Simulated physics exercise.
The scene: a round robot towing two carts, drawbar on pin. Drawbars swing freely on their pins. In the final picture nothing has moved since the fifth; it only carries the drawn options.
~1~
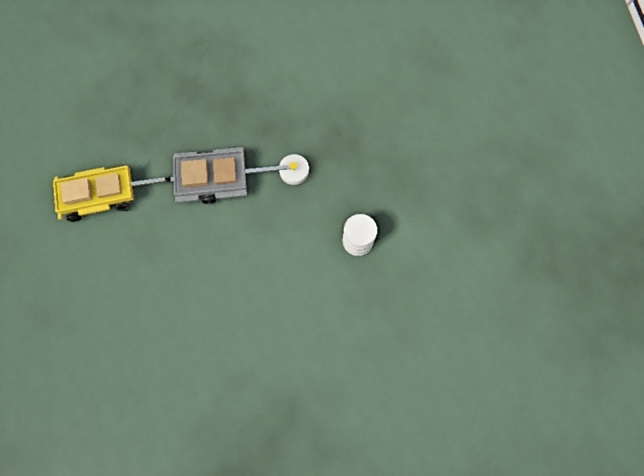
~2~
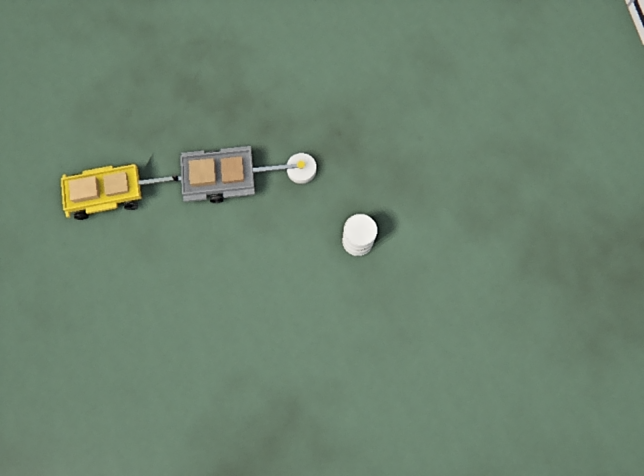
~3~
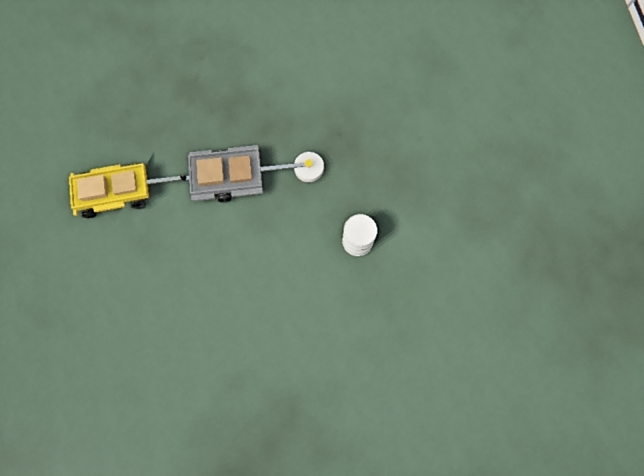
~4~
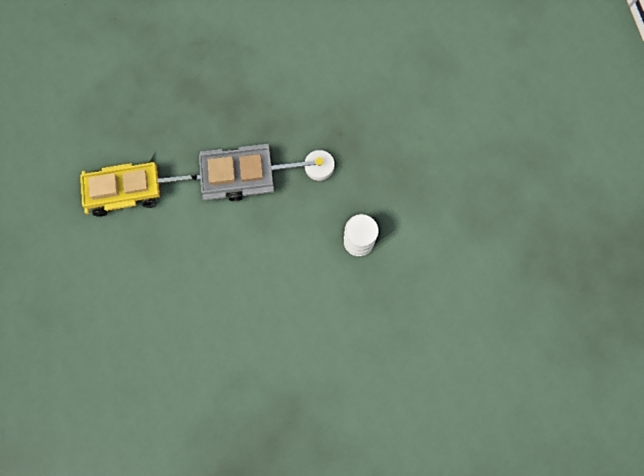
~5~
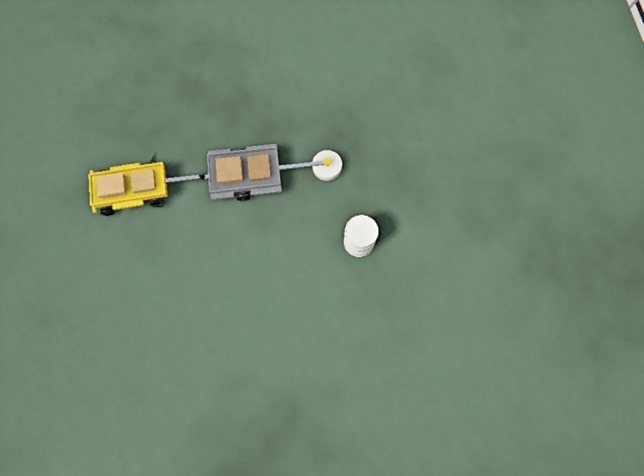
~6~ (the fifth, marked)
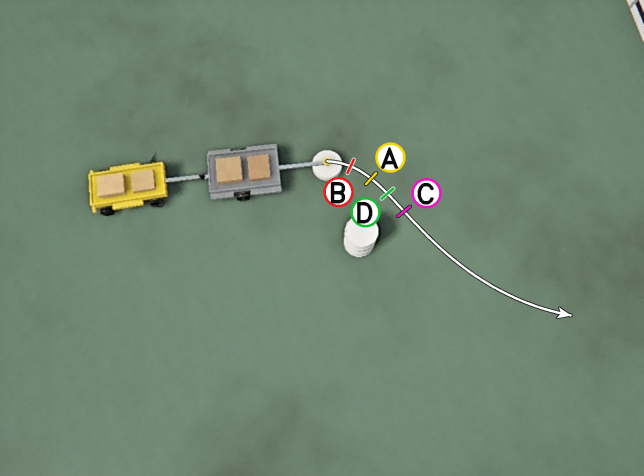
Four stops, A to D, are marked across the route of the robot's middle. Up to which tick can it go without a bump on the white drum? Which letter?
Up to mark C.
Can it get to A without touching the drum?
Yes.
On the marked copy, A at (371, 179); B at (351, 166); C at (404, 211); D at (387, 194); the route from (327, 161) via (436, 244) to (571, 315).
With C. Early on, robot (358, 174), last cart (160, 181).
Further on, robot (384, 194), last cart (189, 176).
At the end, robot (403, 214), last cart (213, 173); nothing has been touched.
As for the rest, A is safe but short; B is safe but short; D is safe but short.
